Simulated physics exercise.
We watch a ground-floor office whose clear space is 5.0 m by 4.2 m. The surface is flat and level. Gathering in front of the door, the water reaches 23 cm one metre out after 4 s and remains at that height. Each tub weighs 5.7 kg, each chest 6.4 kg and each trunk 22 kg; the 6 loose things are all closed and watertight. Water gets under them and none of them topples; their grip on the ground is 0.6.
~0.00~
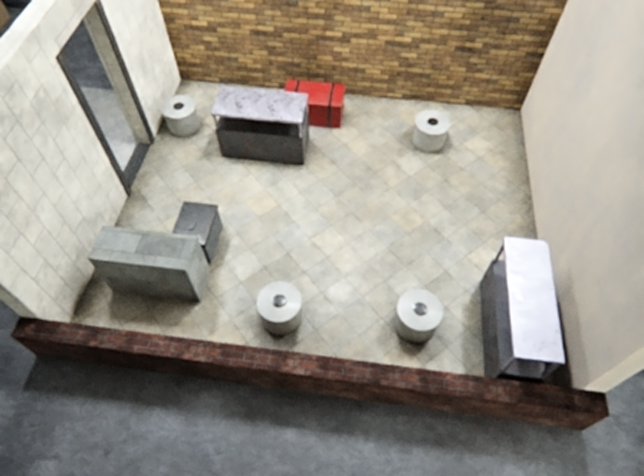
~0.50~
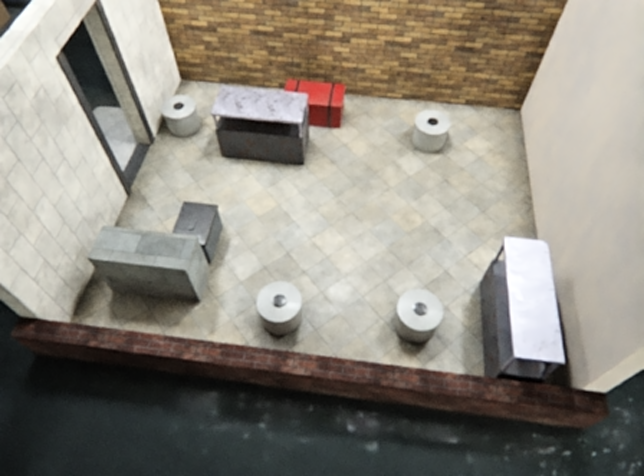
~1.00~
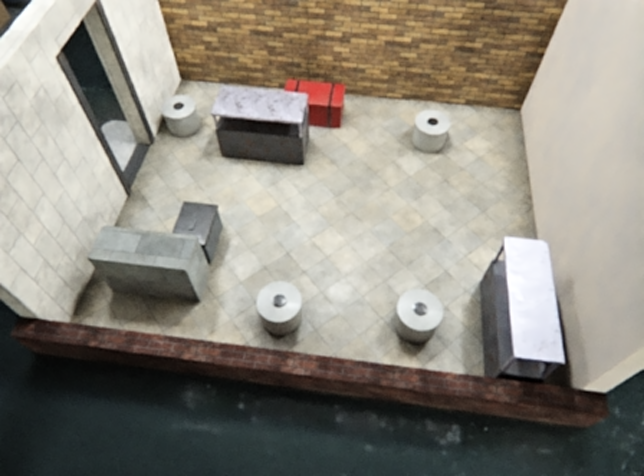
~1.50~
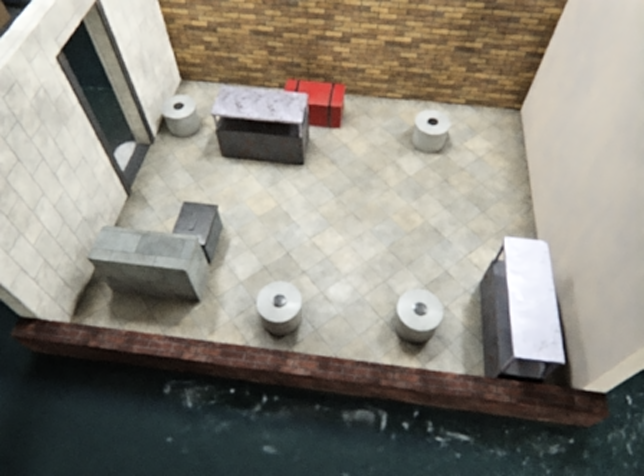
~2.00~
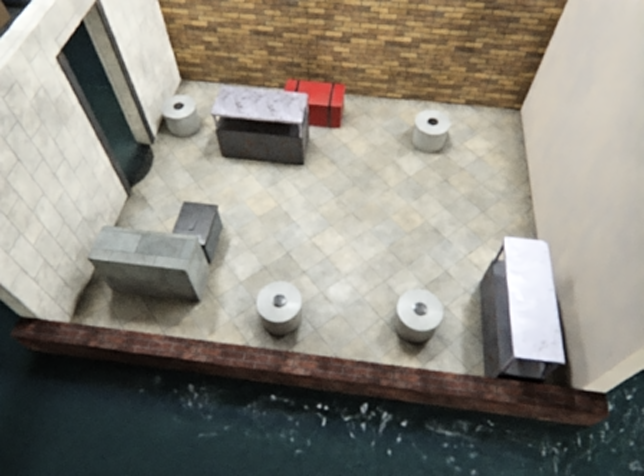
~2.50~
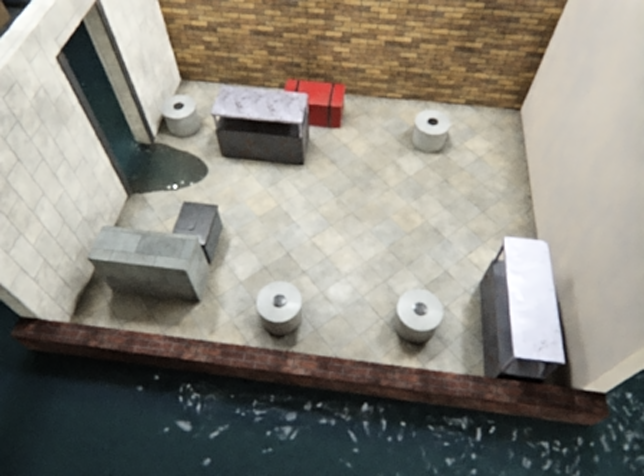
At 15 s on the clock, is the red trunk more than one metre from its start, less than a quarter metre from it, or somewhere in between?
Watching it, I'd expect very little movement overall.
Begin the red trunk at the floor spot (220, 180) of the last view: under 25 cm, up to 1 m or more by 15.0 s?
In that run it wanders far off.
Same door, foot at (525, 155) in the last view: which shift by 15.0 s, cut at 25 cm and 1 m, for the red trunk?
Then the red trunk is swept a long way.
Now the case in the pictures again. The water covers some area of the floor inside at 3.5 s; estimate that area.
About 3.0 m2.
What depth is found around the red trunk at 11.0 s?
Around 4 cm.
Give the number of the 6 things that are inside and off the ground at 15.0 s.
The count is 6.
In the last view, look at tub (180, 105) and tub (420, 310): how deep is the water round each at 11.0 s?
Depths: Near 7 cm, then near 9 cm.
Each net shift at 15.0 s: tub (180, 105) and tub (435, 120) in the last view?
The first is 60 cm from its start, the second 120 cm.
After 3.5 s the red trunk is near (314, 93), 0.0 m from its start, aground; 0 afloat.
After 6.8 s the red trunk is near (314, 93), 0.0 m from its start, aground; 1 afloat.
After 11.0 s the red trunk is near (314, 93), 0.0 m from its start, aground; 5 afloat.
After 15.0 s the red trunk is near (313, 90), 0.1 m from its start, afloat; 6 afloat.
